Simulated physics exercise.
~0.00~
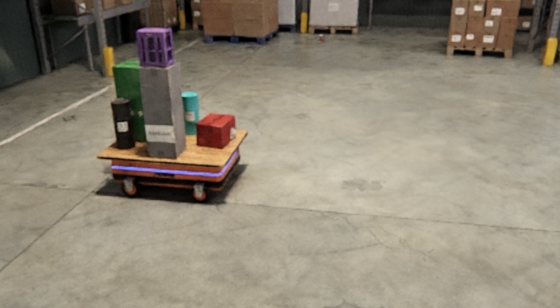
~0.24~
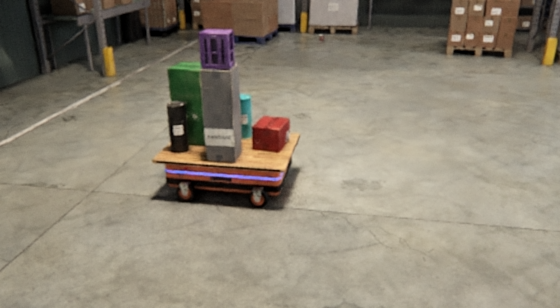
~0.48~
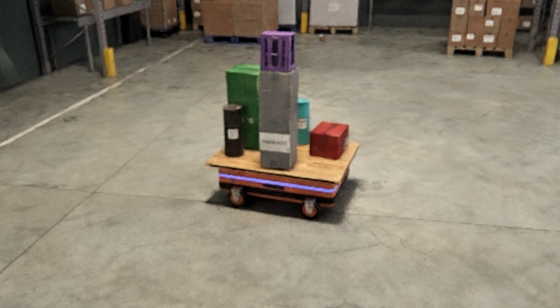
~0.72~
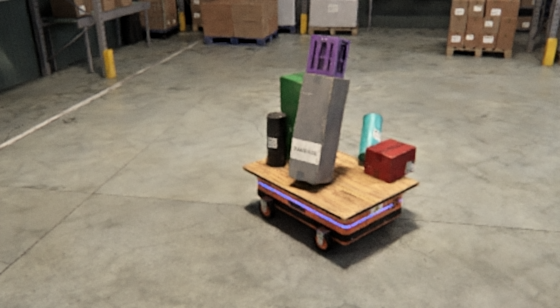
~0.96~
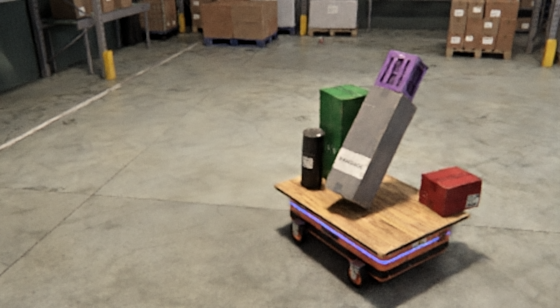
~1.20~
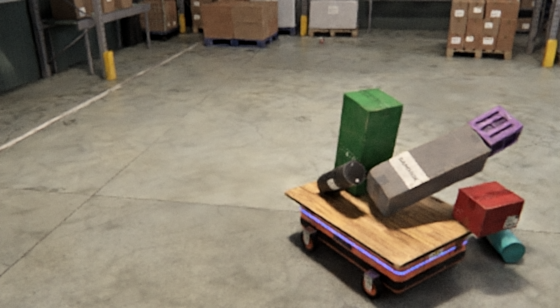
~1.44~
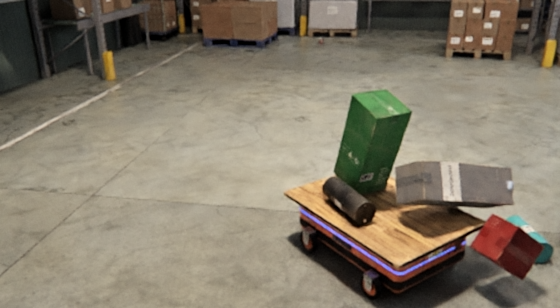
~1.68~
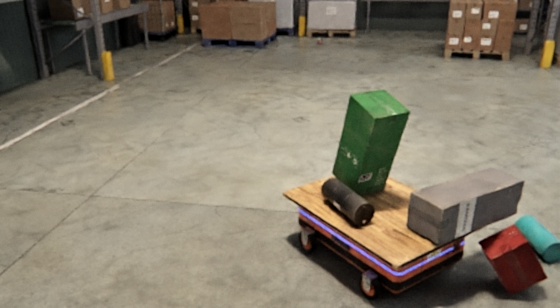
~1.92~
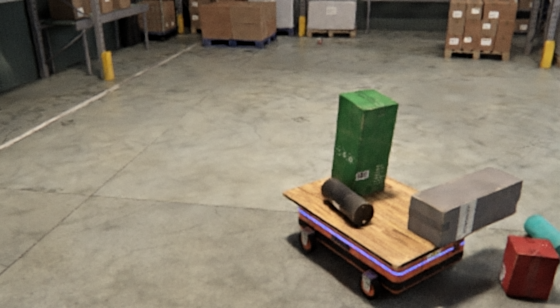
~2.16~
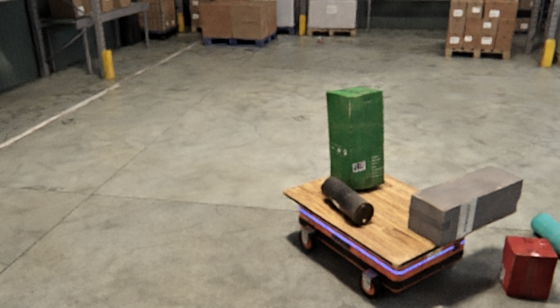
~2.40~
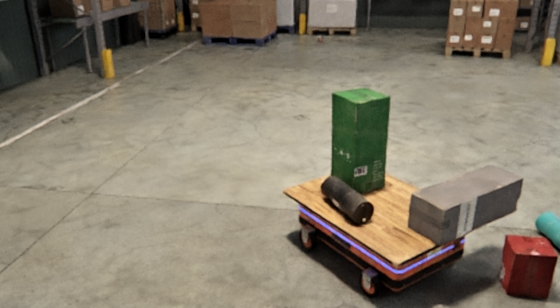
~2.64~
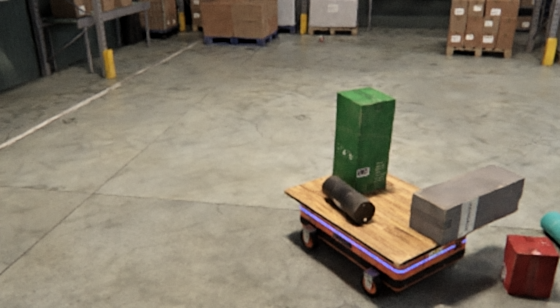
A low wooden-topped cart loaded with loose items rolls across a concrete warehouse floor, seen from slightly above, with shelving and stacked cartons behind. It carries a tall grey box topped by a purple crate, a green box behind, a black canister at left, and a turquoise canister and red box at right. The cart moves right and nearer, turns and stops as the grey box topples rightward. The purple crate, turquoise canister and red box go off the right side. The green box rocks but stays standing, while the grey box and black canister end lying on the deck.
